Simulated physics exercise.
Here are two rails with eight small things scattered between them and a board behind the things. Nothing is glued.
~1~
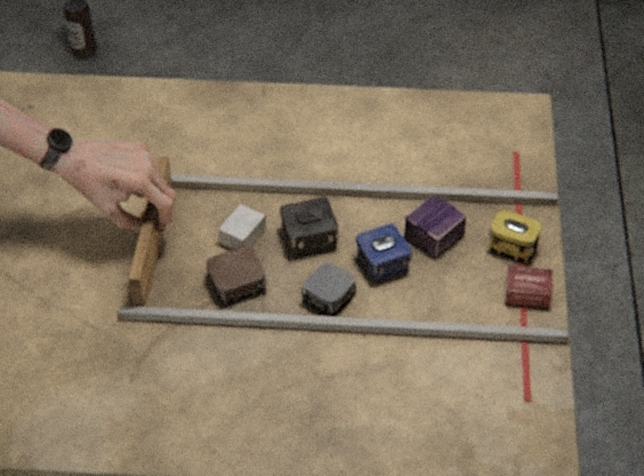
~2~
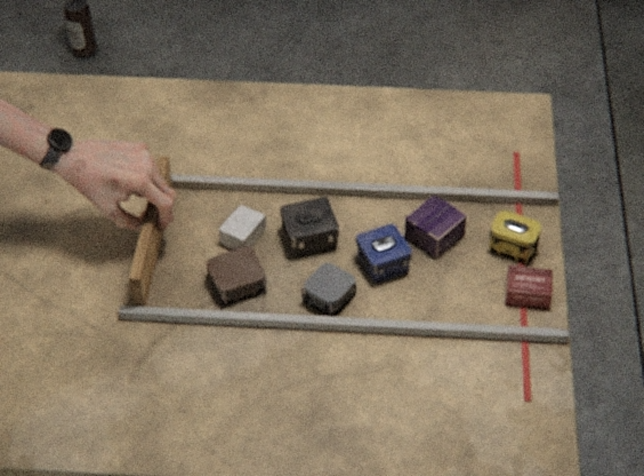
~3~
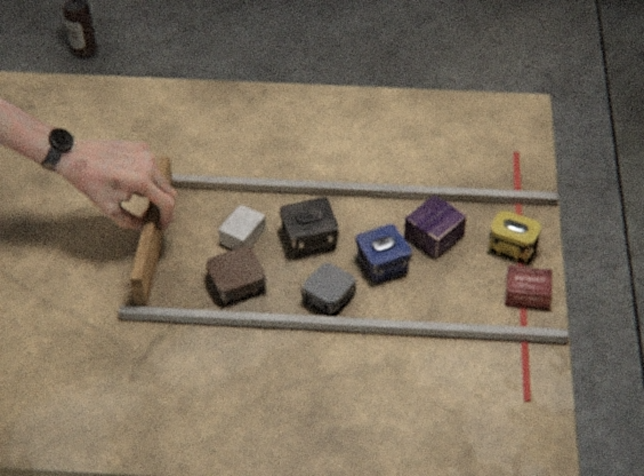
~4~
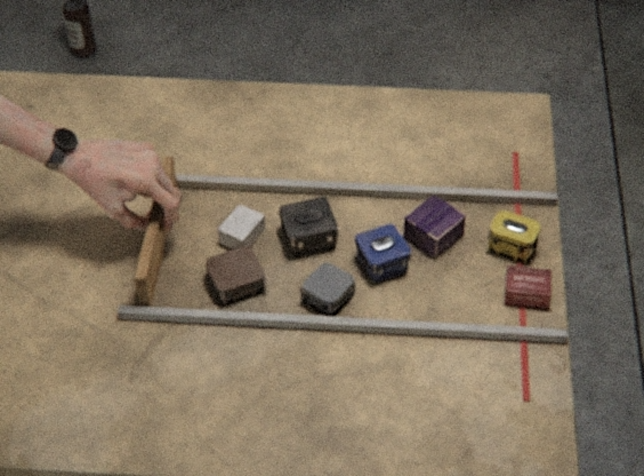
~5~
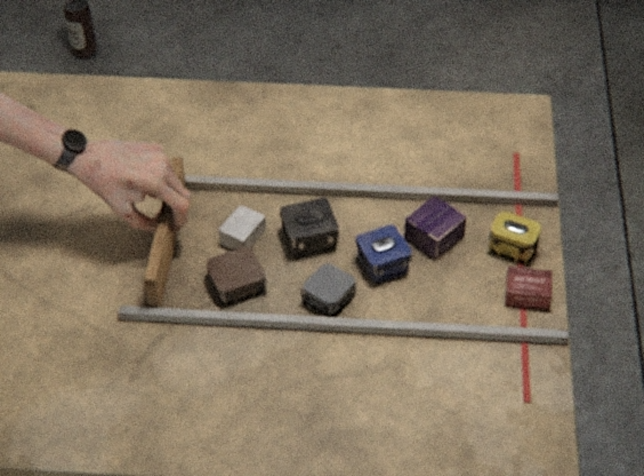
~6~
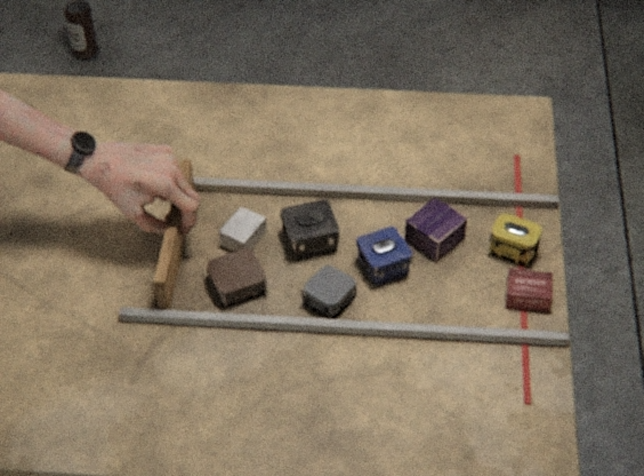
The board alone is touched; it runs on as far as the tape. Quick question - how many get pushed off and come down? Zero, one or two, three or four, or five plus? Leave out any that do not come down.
Once the board stops, five or more are missing from the table.
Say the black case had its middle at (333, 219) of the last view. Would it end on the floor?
Drops.
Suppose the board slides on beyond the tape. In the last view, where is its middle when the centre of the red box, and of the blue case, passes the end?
The middle is at (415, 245) when it's the red box, and at (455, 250) when it's the blue case.
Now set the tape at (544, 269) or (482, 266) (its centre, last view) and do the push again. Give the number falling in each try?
Well, you'd get 7 the first time and 4 the second time.
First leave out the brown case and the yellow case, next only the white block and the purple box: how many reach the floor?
The answer is 4 and then 4.
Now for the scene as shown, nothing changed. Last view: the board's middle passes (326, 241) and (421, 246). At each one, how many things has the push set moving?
First 6, then 8.
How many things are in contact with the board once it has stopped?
2 touch it.
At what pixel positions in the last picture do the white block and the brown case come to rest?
The white block stops around (537, 242); the brown case around (550, 304).
Soon after, none off yet; red box at rest near (529, 290); yellow case at rest near (515, 240); purple box at rest near (436, 229).
Then, none off yet; red box moved about its own width near (558, 296); yellow case moved about its own width near (555, 245); purple box moved well along near (510, 220).
By the end, the number that fall off is five or more; fallen, black case, grey case, blue case, purple box, yellow case and red box.
